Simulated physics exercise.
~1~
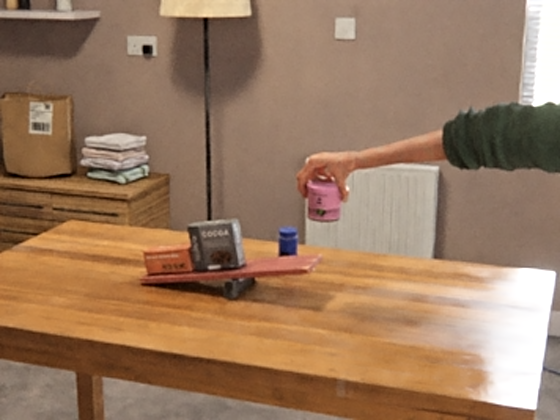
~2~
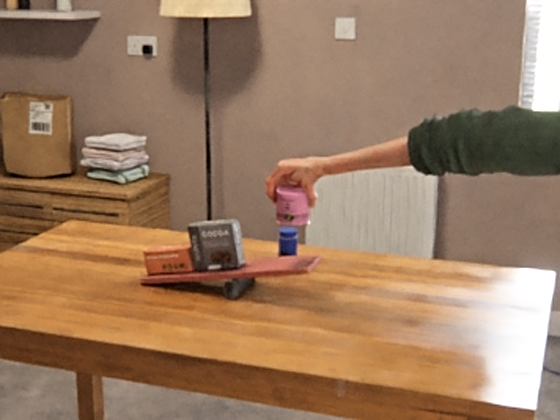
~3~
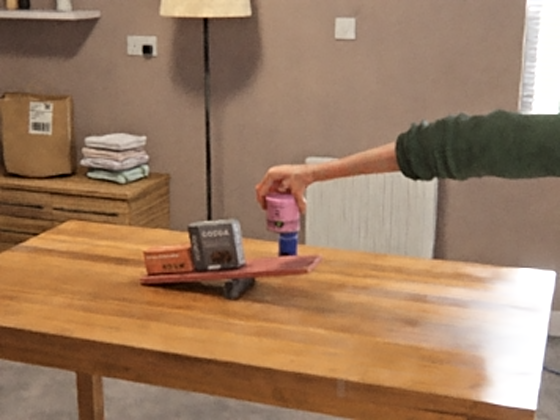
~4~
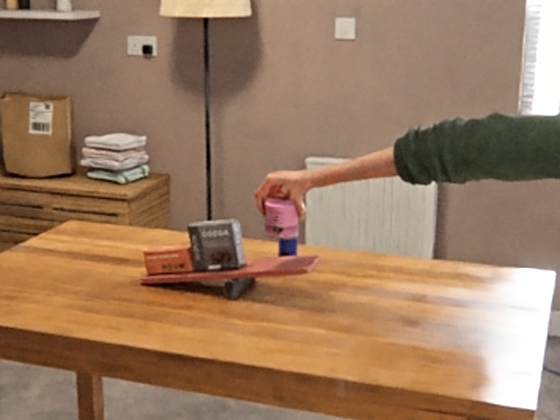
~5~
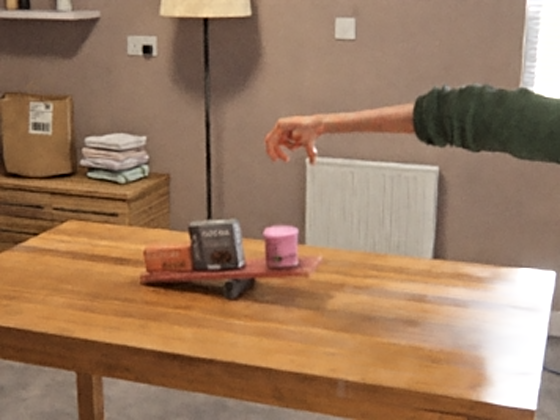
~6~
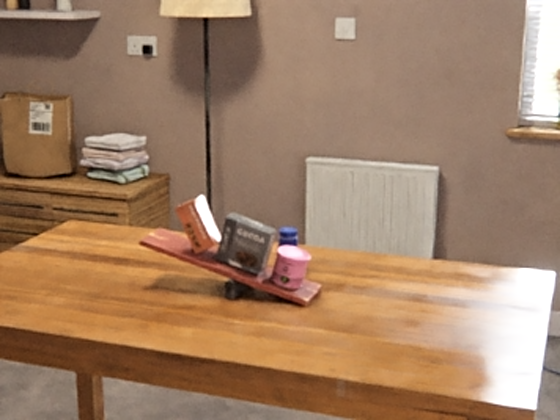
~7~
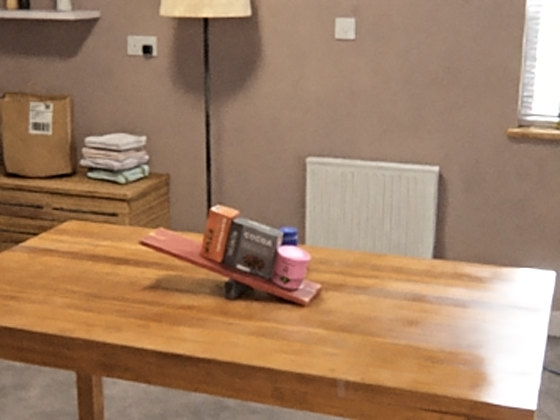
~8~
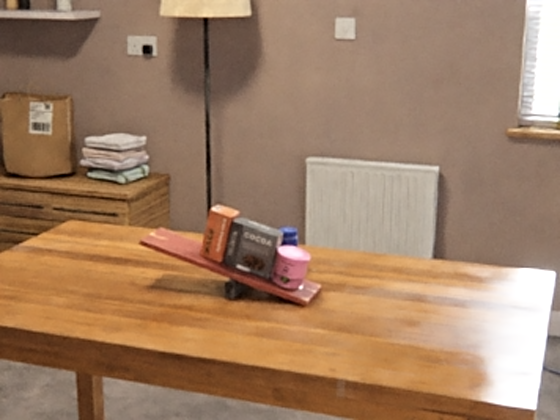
Hand releasing a pink tin on a red see-saw's right end, the plank tipping right and both packets sliding towards it.
